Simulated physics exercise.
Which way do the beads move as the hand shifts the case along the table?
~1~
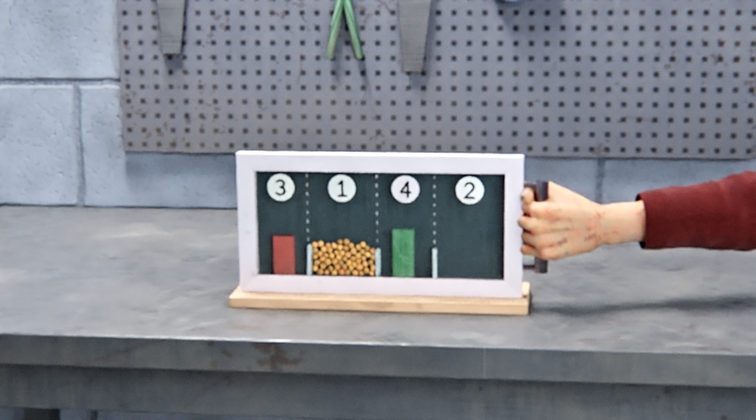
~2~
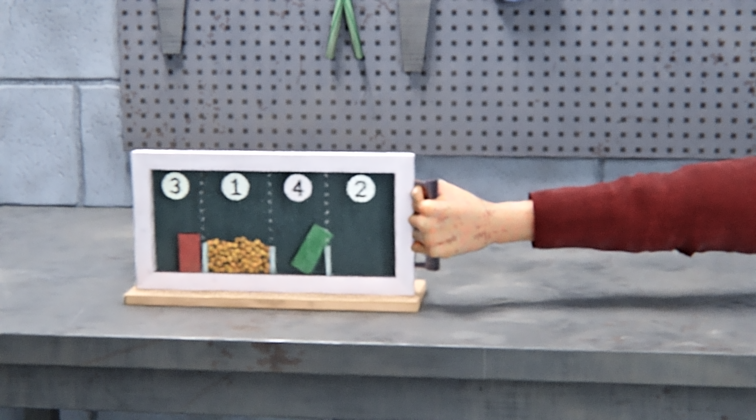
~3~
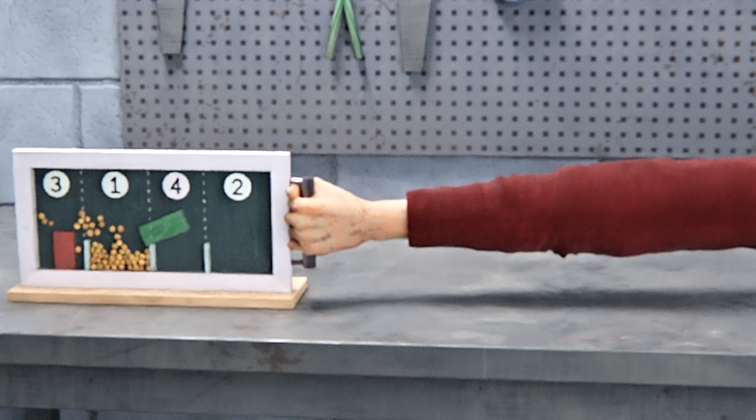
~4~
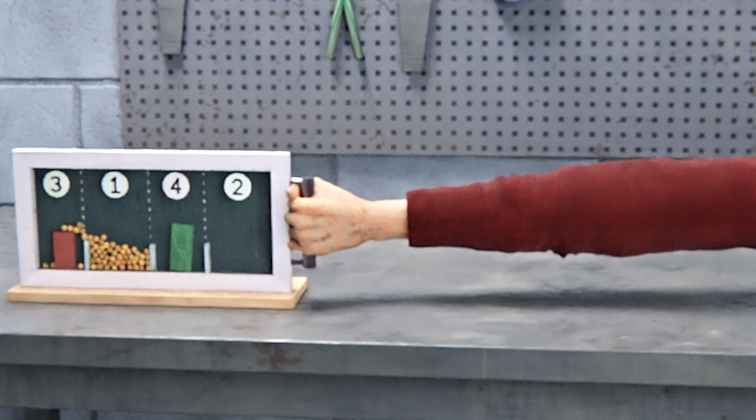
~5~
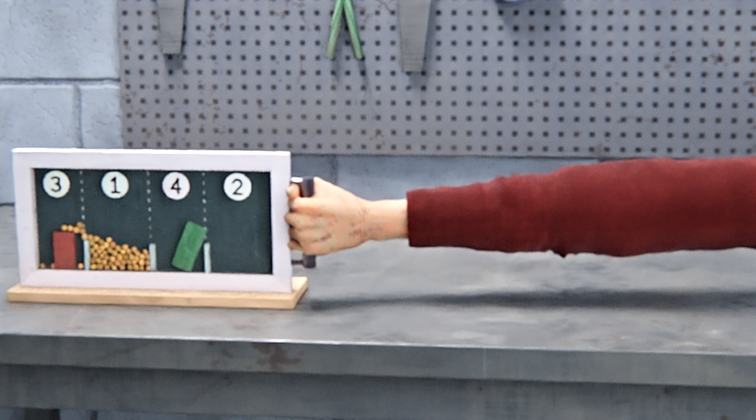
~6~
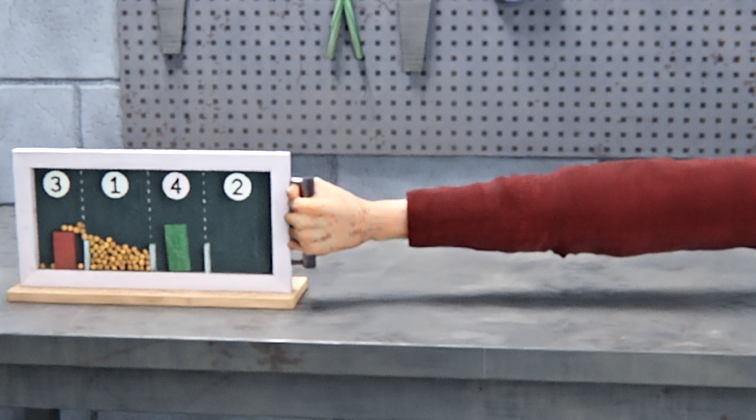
The beads move to the left, as the viewer sees it.
